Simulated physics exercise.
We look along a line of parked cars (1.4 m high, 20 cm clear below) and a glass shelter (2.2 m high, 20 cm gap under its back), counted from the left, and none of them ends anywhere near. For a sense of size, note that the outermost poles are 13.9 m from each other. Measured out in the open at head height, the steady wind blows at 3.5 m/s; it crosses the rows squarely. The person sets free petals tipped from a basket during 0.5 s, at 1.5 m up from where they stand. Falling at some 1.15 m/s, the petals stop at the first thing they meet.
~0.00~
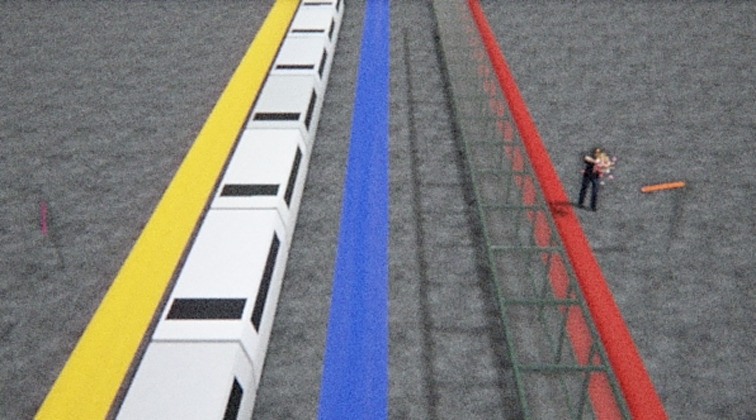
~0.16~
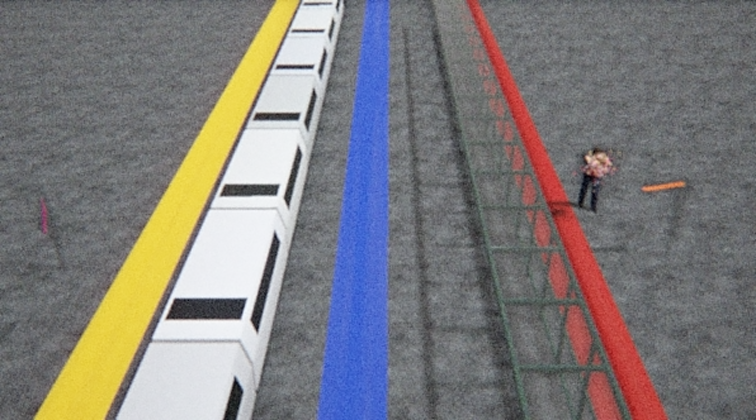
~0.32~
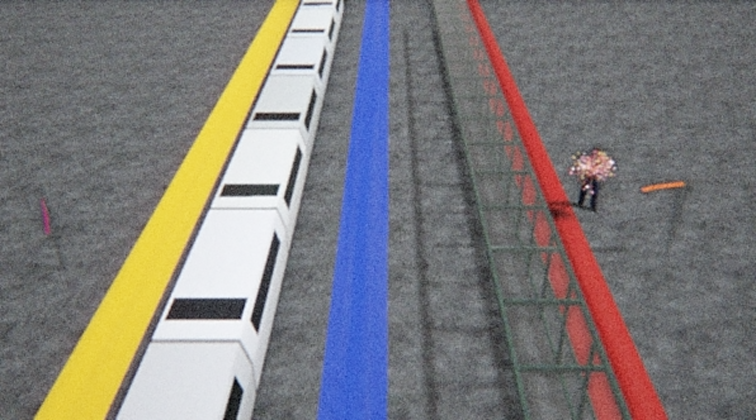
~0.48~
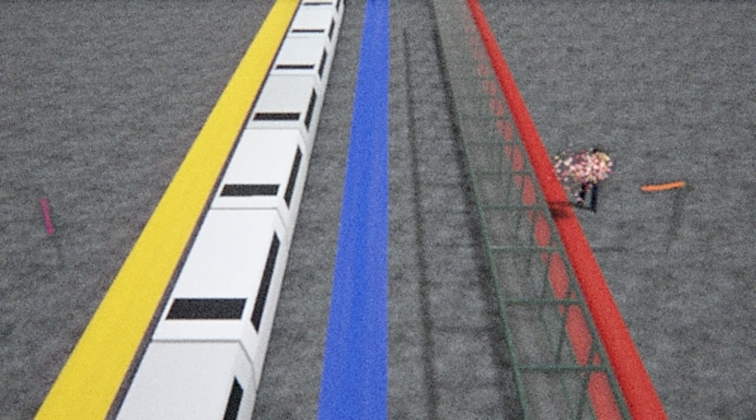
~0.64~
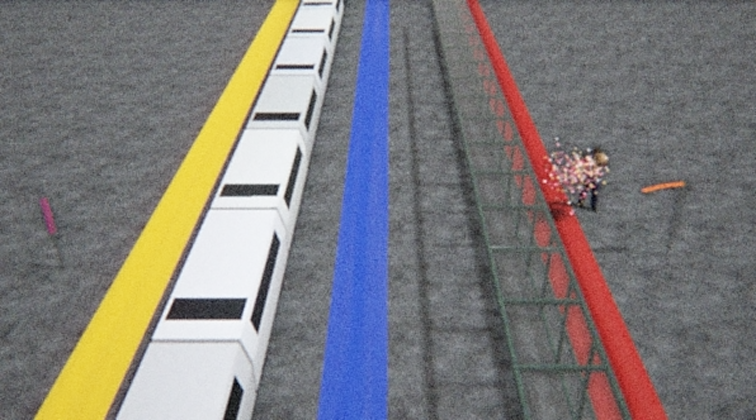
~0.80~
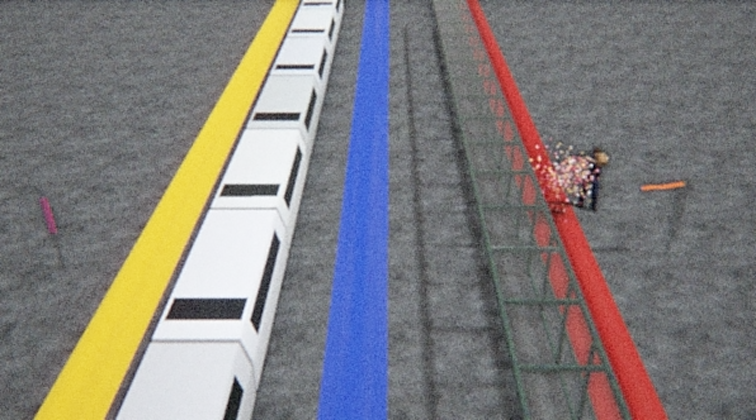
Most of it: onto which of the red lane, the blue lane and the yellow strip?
Onto red.
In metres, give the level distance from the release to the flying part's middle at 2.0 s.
Estimate: Near 1.5 m.
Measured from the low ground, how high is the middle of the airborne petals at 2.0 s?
0.6 m.
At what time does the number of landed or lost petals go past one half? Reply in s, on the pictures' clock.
Roughly at 1.8 s.
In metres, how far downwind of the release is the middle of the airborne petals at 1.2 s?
About 1.0 m.
After 1.2 s, 8 % is no longer flying here, and 0 % lies on the yellow strip, 6 % on the red lane and 0 % on the blue lane; the middle of what still flies is 0.9 m above the low ground, near (549, 188).
After 2.0 s, 68 % is no longer flying here, and 0 % lies on the yellow strip, 41 % on the red lane and 0 % on the blue lane; the middle of what still flies is 0.6 m above the low ground, near (527, 197).
After 3.5 s, 95 % is no longer flying here, and 0 % lies on the yellow strip, 52 % on the red lane and 0 % on the blue lane.
After 8.0 s, 100 % is no longer flying here, and 0 % lies on the yellow strip, 52 % on the red lane and 1 % on the blue lane.
After 45.0 s, 100 % is no longer flying here, and 0 % lies on the yellow strip, 52 % on the red lane and 1 % on the blue lane.
